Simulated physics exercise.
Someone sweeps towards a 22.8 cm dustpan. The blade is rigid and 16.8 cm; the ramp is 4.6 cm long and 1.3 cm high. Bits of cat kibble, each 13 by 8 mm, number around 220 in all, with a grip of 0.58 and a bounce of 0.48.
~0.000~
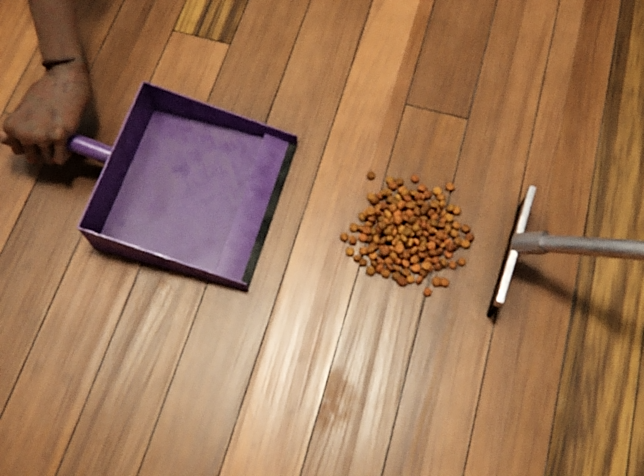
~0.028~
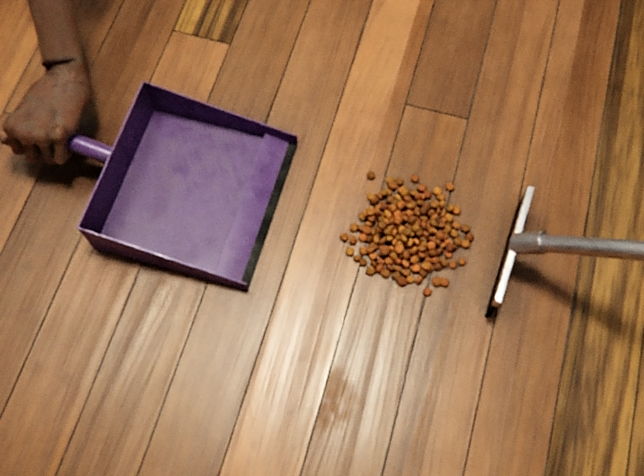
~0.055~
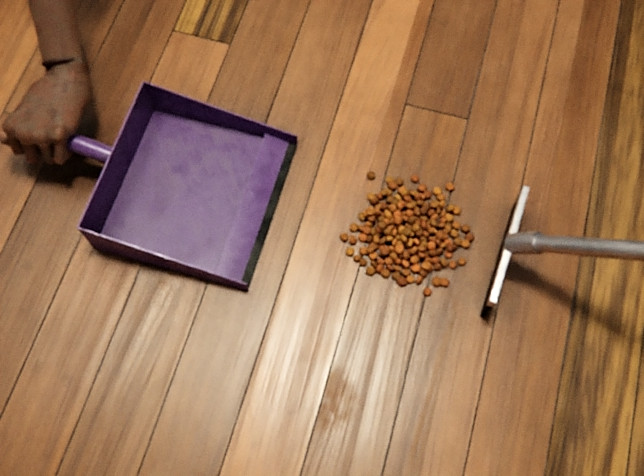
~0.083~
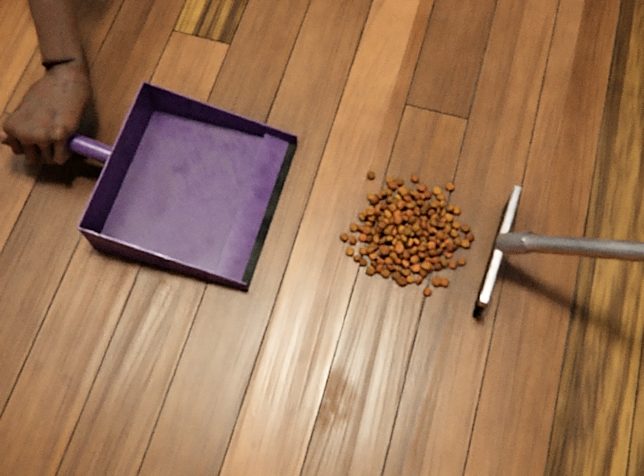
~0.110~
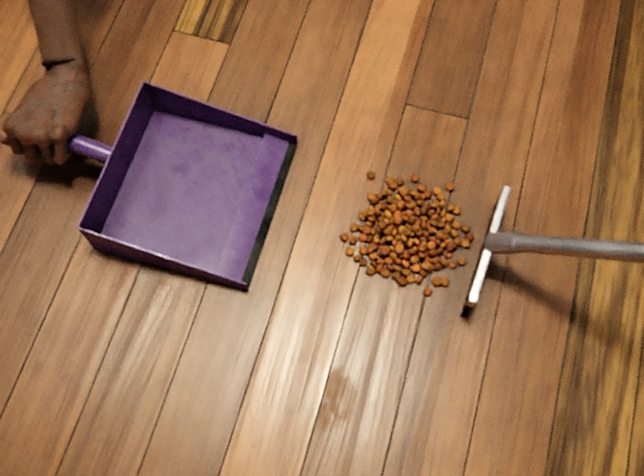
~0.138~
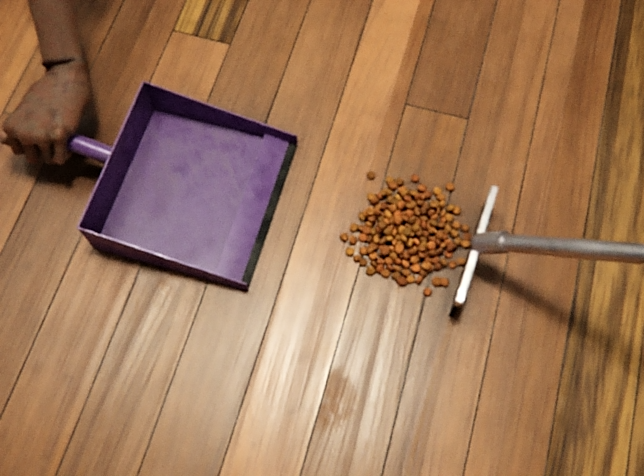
To begin with, a heap of brown cat kibble sits on a wooden floor between a purple dustpan, its handle gripped by a hand on the left, and an upright blade on a grey pole at the right. The blade slides left up to the heap's right edge, while the kibble and dustpan stay still.
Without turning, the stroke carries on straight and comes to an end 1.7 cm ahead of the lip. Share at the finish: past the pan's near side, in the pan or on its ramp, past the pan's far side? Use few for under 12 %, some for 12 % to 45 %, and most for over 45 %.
Near side: Few, pan: Some, far side: Few.
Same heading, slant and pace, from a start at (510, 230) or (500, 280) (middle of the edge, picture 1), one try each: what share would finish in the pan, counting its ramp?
The two tries give about 45 % and about 20 %.
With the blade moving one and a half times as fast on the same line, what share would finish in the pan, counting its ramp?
In that case close to 35 per cent.
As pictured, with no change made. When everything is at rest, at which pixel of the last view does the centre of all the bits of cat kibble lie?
Near (283, 208).
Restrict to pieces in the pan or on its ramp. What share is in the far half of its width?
Roughly 30 in a hundred.
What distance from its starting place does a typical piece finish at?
Median shift: Approx. 18 cm.
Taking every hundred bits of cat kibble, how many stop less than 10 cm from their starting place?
30 percent, roughly.
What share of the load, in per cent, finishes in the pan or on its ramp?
Share at rest: Approx. 30 per cent.
After 0.37 s, middle of the blade 15 cm from the lip; 0 % over the lip, far side 0 %, near side 0 %.
Then, at 0.52 s, middle of the blade 7 cm from the lip; 0 % over the lip, far side 0 %, near side 0 %.
Then, at 0.80 s, middle of the blade 2 cm from the lip; 30 % over the lip, far side 0 %, near side 5 %.
In the end, at 1.2 s, near side 5 %, pan 30 %, far side 0 %, in front of the lip or behind the blade 65 %.
